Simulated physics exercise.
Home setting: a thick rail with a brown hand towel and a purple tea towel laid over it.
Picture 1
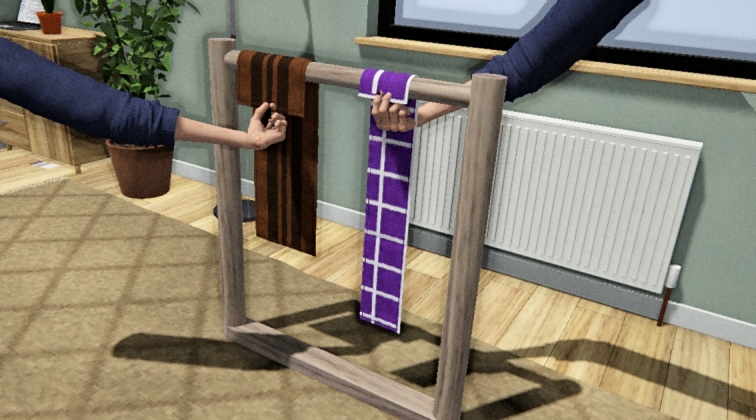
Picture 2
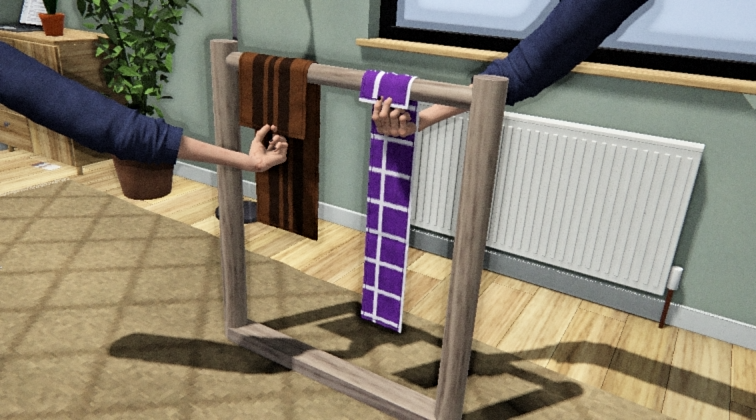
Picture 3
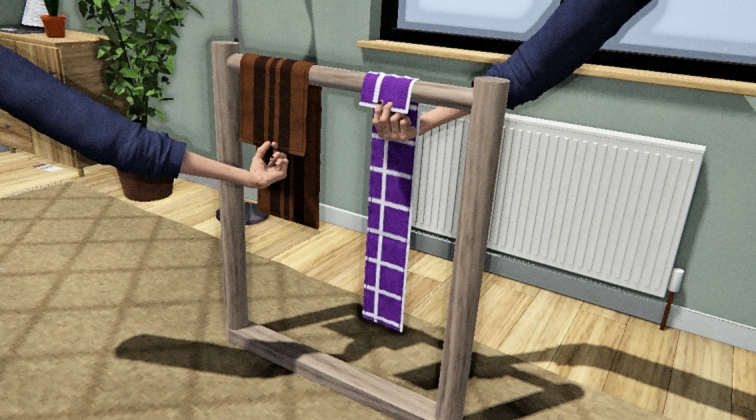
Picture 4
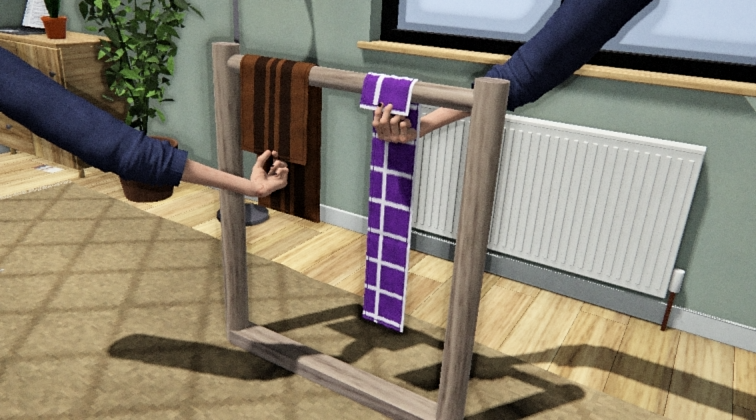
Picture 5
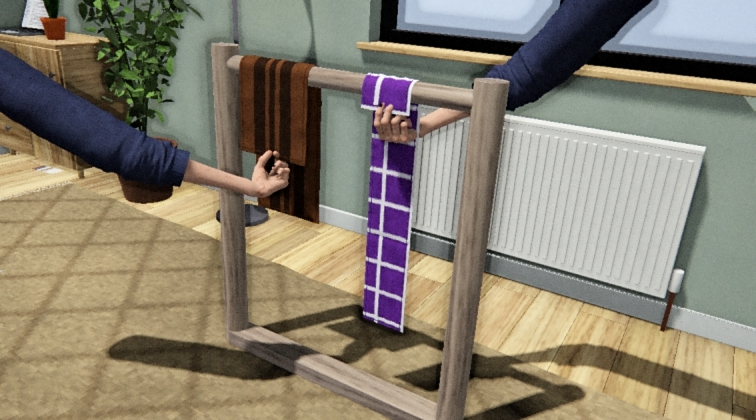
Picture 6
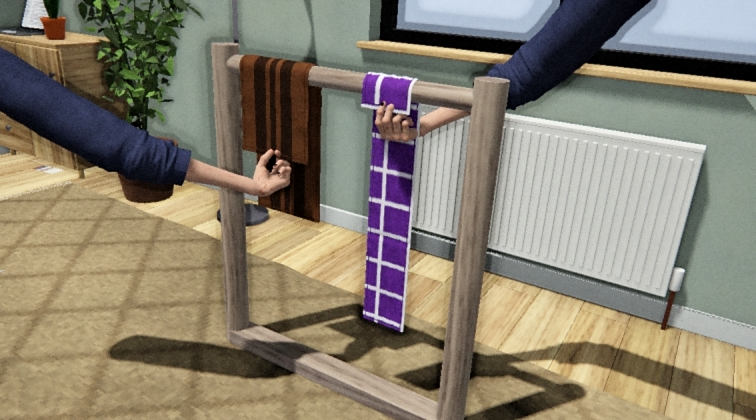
Two hands drawing down the front ends of a brown striped towel and a purple checked towel on a wooden rail, then pausing.
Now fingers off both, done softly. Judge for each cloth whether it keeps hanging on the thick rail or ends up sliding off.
Result: The brown hand towel is not going to fall. The purple tea towel is going to fall.
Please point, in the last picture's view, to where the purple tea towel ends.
You'll see it near (380, 391) once things stop.
Then, 0.46 s past the final frame, hand towel unmoved; tea towel clear of the rail and dropping near (383, 335).
Then, 0.82 s past the final frame, hand towel unmoved; tea towel in a heap on the floor near (380, 391).
When it is over, hand towel unmoved; tea towel in a heap on the floor near (380, 391). The brown hand towel stays on and the purple tea towel slips to the floor.
